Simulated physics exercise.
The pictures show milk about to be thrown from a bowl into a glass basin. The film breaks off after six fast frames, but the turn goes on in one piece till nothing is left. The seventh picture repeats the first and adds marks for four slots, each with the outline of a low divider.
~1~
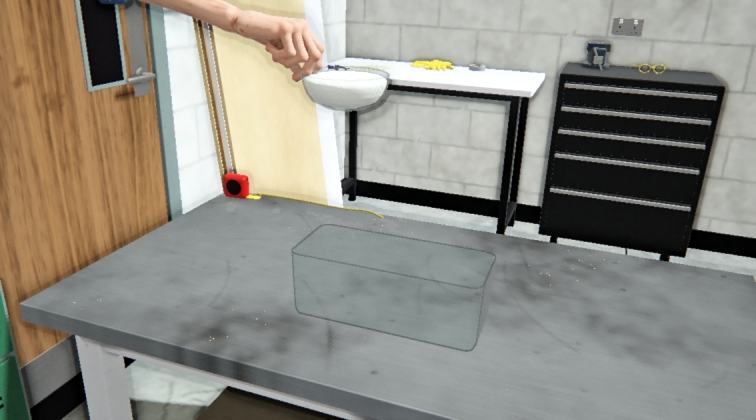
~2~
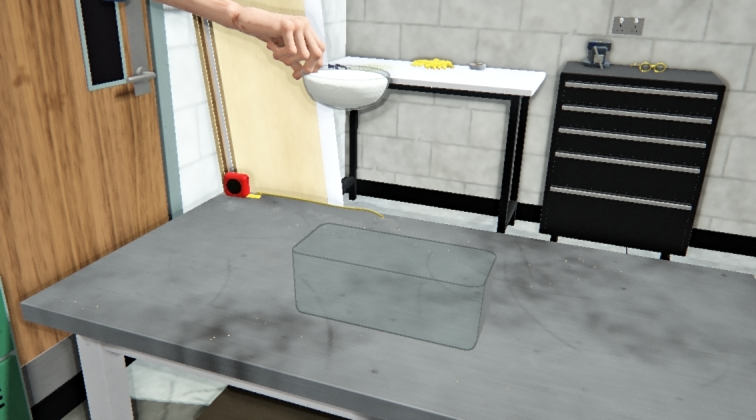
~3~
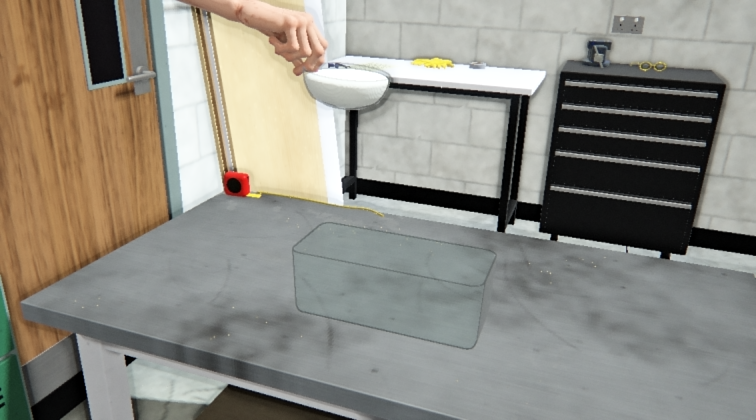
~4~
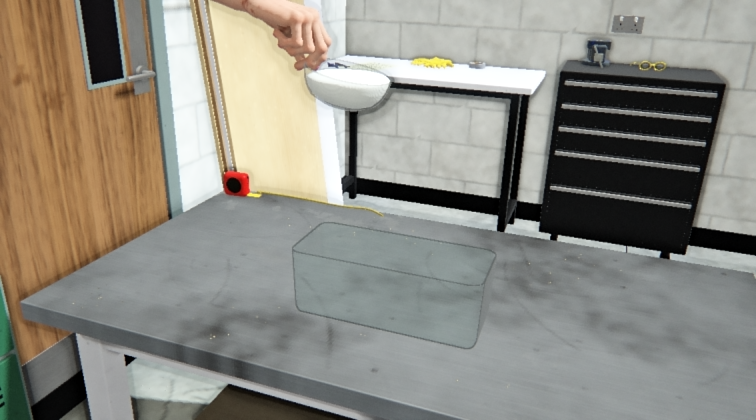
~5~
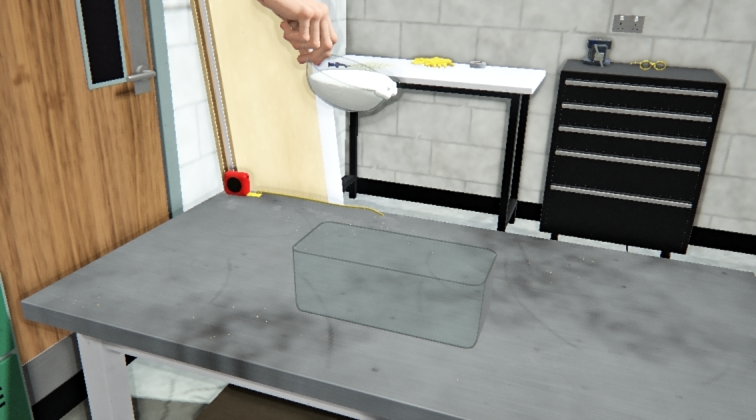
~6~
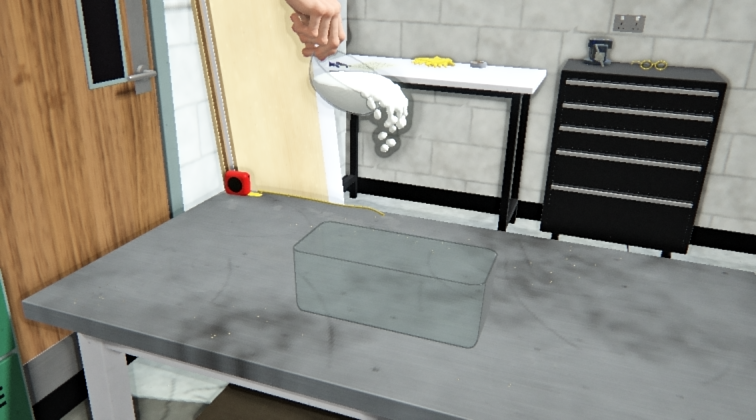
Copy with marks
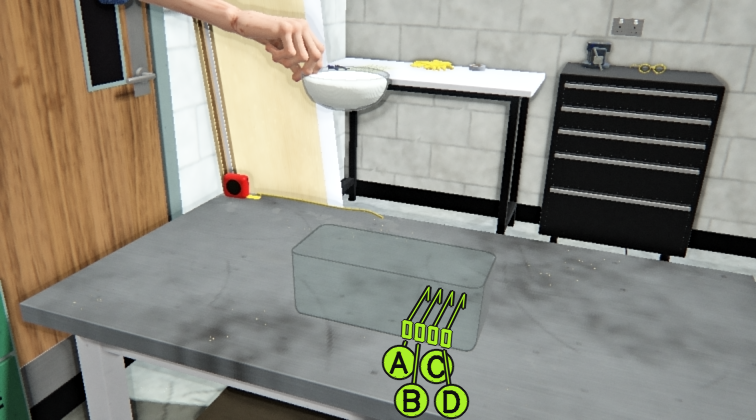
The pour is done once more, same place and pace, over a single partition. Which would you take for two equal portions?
Use slot B.
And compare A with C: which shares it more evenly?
A.
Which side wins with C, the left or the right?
More ends on the left.
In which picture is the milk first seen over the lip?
In picture 5.
In lime, A at (405, 341); B at (418, 344); C at (431, 347); D at (444, 350).
Choosing A, about 35 % ends left of the wall and 63 % right of it; 3 % is lost outside.
Choosing B, about 51 % ends left of the wall and 47 % right of it; 3 % is lost outside.
Choosing C, about 77 % ends left of the wall and 20 % right of it; 3 % is lost outside.
Choosing D, about 86 % ends left of the wall and 11 % right of it; 3 % is lost outside.
